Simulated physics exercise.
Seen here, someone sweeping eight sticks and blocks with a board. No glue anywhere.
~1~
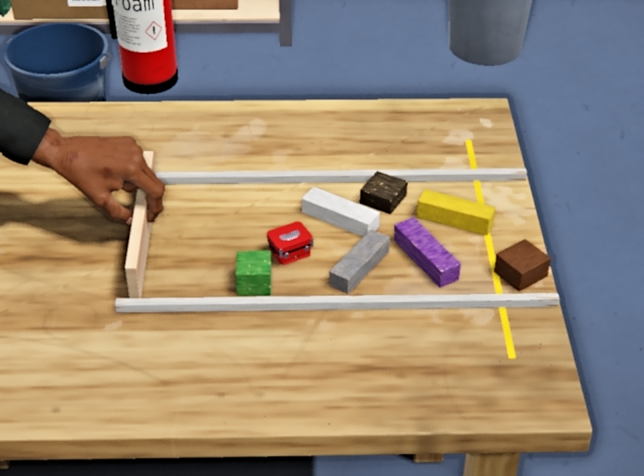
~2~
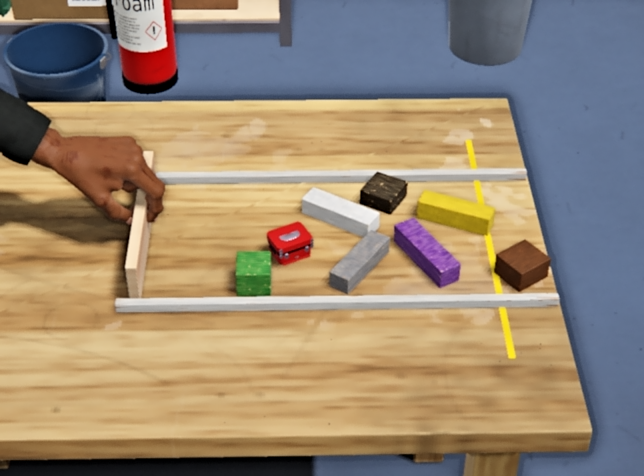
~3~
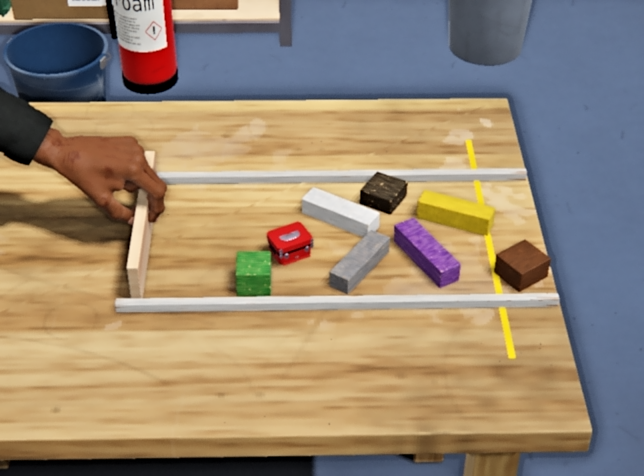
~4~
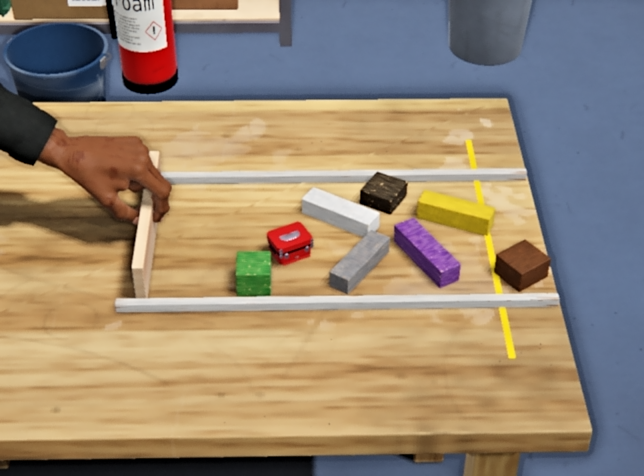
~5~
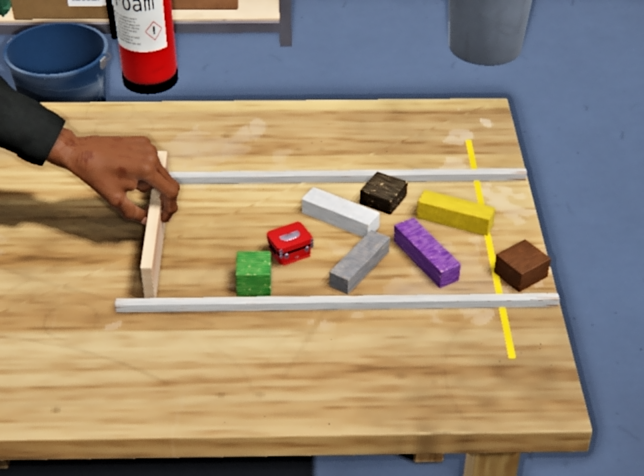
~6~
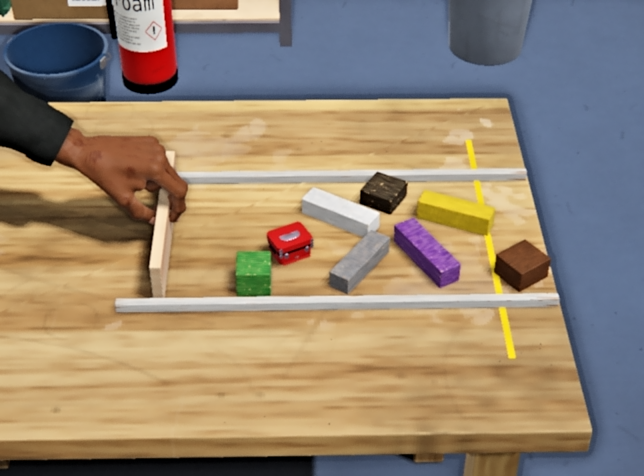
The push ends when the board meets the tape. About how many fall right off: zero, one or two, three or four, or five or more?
As it turns out, the number that fall off is three or four.
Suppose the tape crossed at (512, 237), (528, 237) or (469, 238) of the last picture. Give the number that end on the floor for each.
In that order 5, 7 and 1.
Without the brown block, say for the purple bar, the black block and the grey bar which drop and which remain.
The purple bar goes over, the black block stays on, the grey bar is kept.
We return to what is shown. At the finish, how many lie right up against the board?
In contact: 3.
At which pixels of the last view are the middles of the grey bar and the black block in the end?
The grey bar at (545, 266), the black block at (520, 190).
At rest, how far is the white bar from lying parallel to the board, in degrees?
Some 30 degrees.
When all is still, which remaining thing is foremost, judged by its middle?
The grey bar.
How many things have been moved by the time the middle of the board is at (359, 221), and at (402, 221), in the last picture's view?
The counts are 6 and 7.
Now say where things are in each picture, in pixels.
Brown block (522, 265); yellow bar (456, 212); purple bar (426, 252); board (142, 223); tape (488, 237), in the first frame.
Yellow bar (456, 213); green block (254, 274), in the second frame.
Purple bar (426, 252); grey bar (360, 262), in the third frame.
Brown block (522, 266); red case (290, 245), in the fourth frame.
Yellow bar (456, 213); white bar (340, 213), in the fifth frame.
Brown block (522, 266); yellow bar (456, 213); purple bar (426, 252); board (165, 223); tape (488, 237), in the sixth frame.
Soon after, none off yet; brown block at rest near (522, 266); yellow bar at rest near (456, 213); purple bar at rest near (426, 252).
In the end, the number that fall off is three or four; gone, purple bar, yellow bar and brown block.
